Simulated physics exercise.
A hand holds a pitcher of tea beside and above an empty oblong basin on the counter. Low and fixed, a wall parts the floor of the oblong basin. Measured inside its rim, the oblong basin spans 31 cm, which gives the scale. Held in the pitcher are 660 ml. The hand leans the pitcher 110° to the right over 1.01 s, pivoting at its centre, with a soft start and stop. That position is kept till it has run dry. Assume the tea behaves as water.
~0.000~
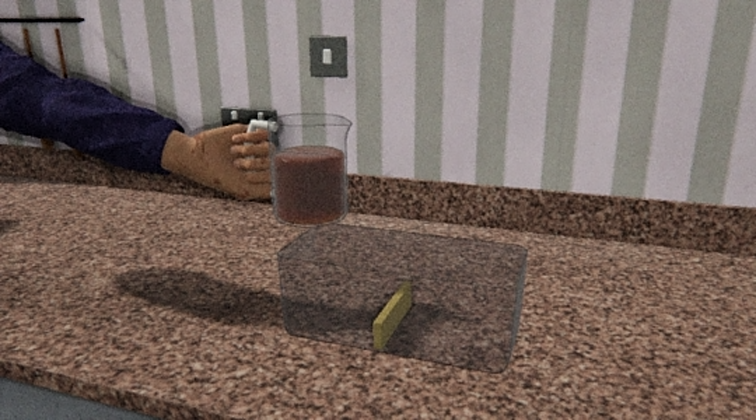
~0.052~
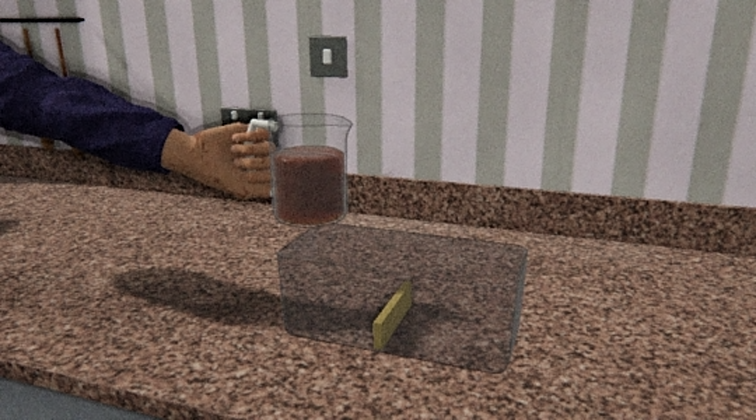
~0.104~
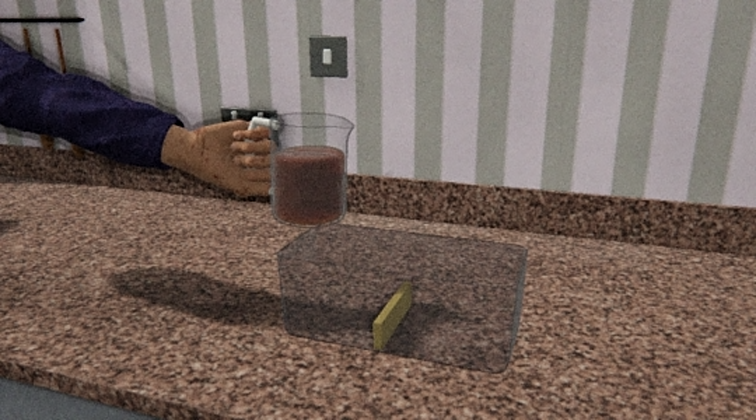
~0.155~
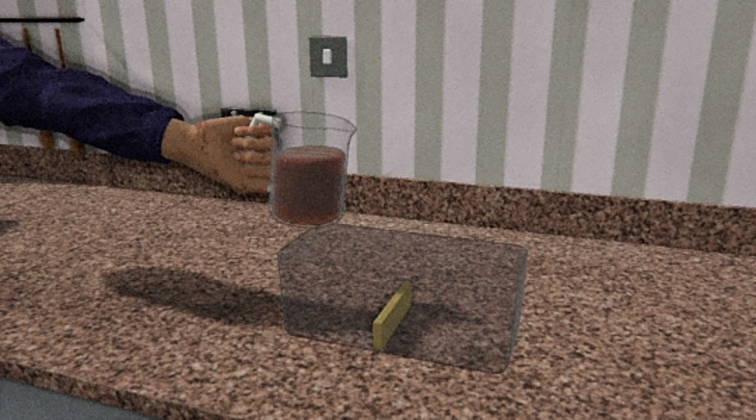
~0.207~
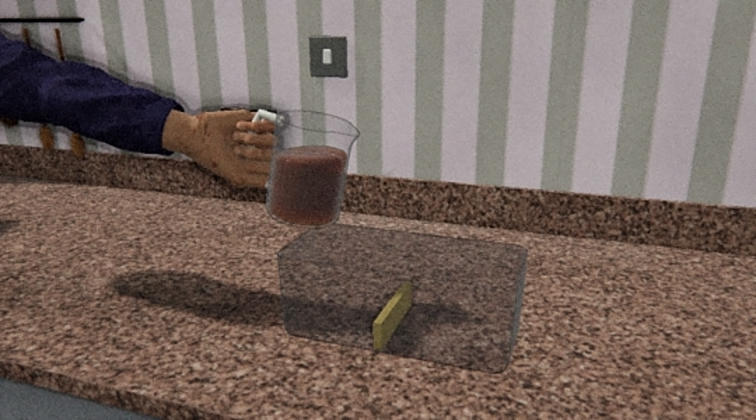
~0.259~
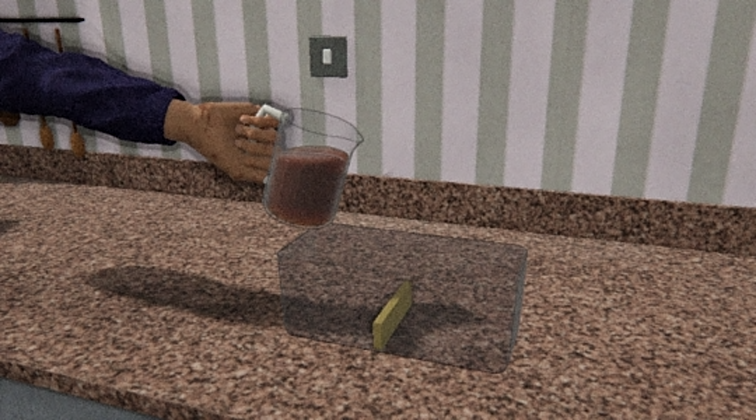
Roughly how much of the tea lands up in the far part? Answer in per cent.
Around 67 %.
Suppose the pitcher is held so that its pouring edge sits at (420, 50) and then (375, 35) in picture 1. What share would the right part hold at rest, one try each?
60 per cent first, 85 per cent second.
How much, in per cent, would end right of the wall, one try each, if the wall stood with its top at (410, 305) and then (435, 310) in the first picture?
Around 30 and 5 percent, in that order.
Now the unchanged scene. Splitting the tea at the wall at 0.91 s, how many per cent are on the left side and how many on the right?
Left roughly 12 per cent, right roughly 44.
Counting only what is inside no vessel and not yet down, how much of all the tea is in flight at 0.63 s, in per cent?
I'd put it at about 10 percent.
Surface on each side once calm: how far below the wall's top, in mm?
Roughly 26 mm on the left side and roughly 18 mm on the right.
After 0.63 s the tilt is 76° and 89 per cent is still to pour, 0 is left of the wall and 1 right of it.
After 0.91 s the tilt is 107° and 30 per cent is still to pour, 11 is left of the wall and 44 right of it.
After 1.20 s the tilt is 110° and 2 per cent is still to pour, 29 is left of the wall and 67 right of it.
After 1.51 s the tilt is 110° and 0 per cent is still to pour, 33 is left of the wall and 67 right of it.
In the end 33 per cent lies left of the wall, 67 right of it and 0 outside.
